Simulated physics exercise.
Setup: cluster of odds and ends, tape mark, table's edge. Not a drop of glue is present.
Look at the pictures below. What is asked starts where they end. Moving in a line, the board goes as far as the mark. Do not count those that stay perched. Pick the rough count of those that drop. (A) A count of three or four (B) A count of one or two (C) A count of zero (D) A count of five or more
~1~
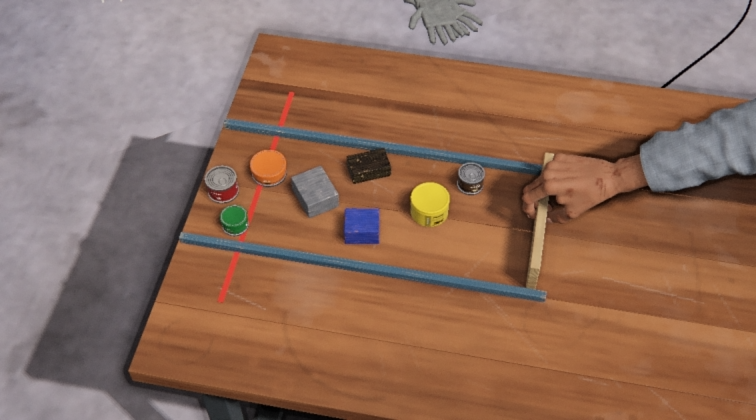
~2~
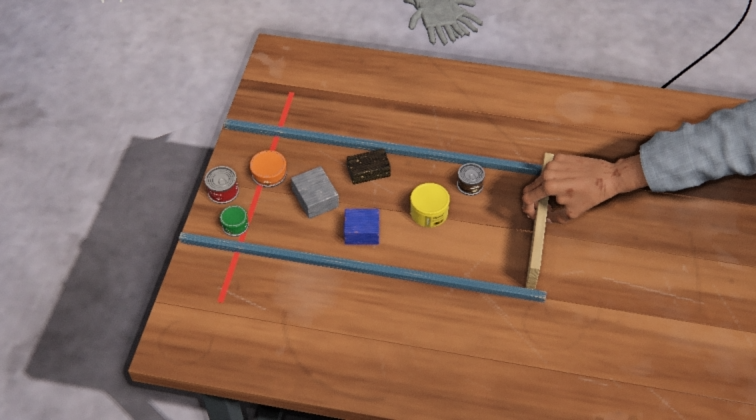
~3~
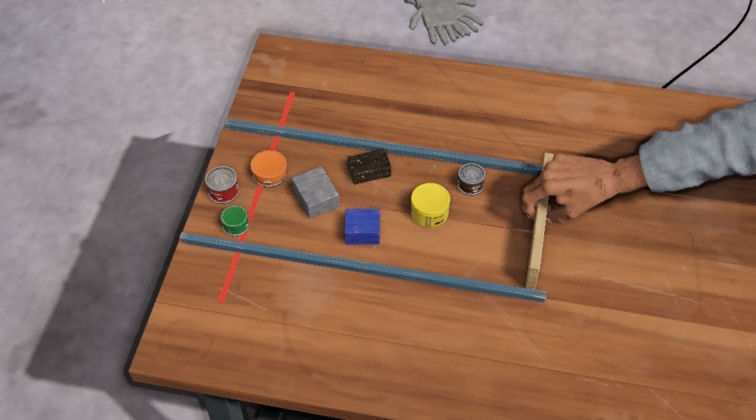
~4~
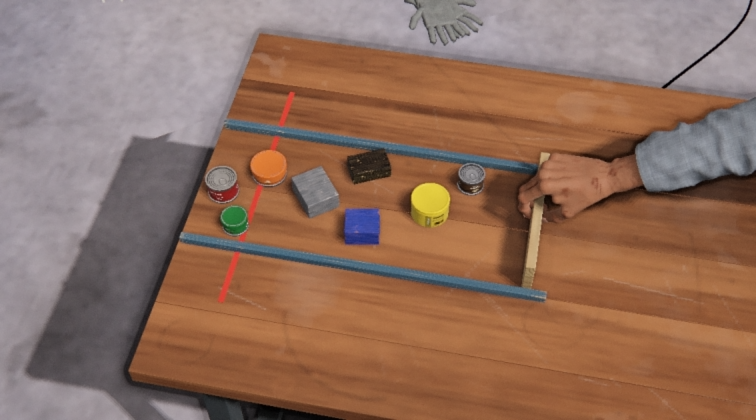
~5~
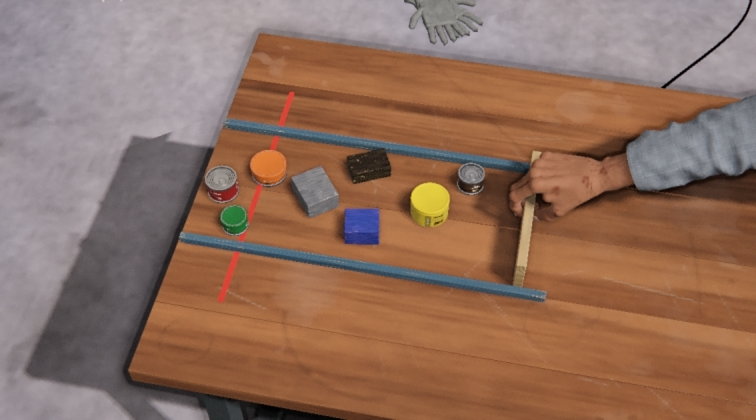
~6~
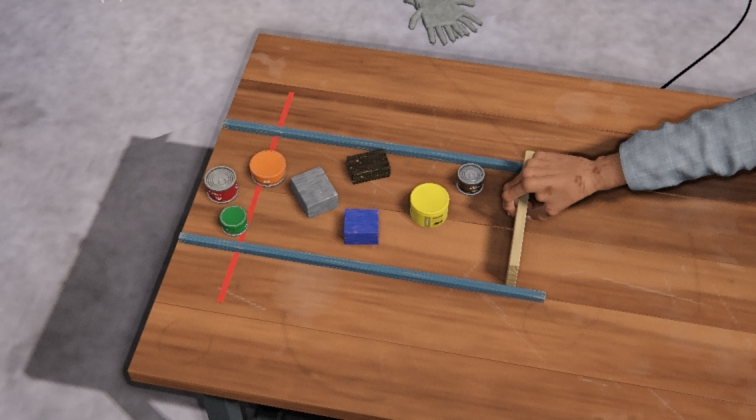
Answer: B.
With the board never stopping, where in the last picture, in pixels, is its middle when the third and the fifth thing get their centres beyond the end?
At the first moment about (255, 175), at the next about (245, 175).
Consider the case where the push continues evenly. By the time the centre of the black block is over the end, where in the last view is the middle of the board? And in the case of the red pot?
The middle sits near (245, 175) for the first and near (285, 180) for the other.
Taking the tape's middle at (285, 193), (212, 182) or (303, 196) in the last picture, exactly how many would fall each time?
0, 8, 0.
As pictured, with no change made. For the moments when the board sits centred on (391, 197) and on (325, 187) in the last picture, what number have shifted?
The counts are 3 and 6.
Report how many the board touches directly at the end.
I count 3 of them.
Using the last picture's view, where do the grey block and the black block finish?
They finish at roughly (205, 180) and (226, 145) respectively.
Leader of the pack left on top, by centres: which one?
Closest in the end is the grey block.
A little later, none off yet; red pot at rest near (222, 185); green pot at rest near (234, 221); orange pot at rest near (268, 169).
Next, none off yet; red pot at rest near (222, 185); green pot at rest near (234, 221); orange pot moving near (262, 165).
When it is over, the number that fall off is one or two; down, orange pot and red pot.
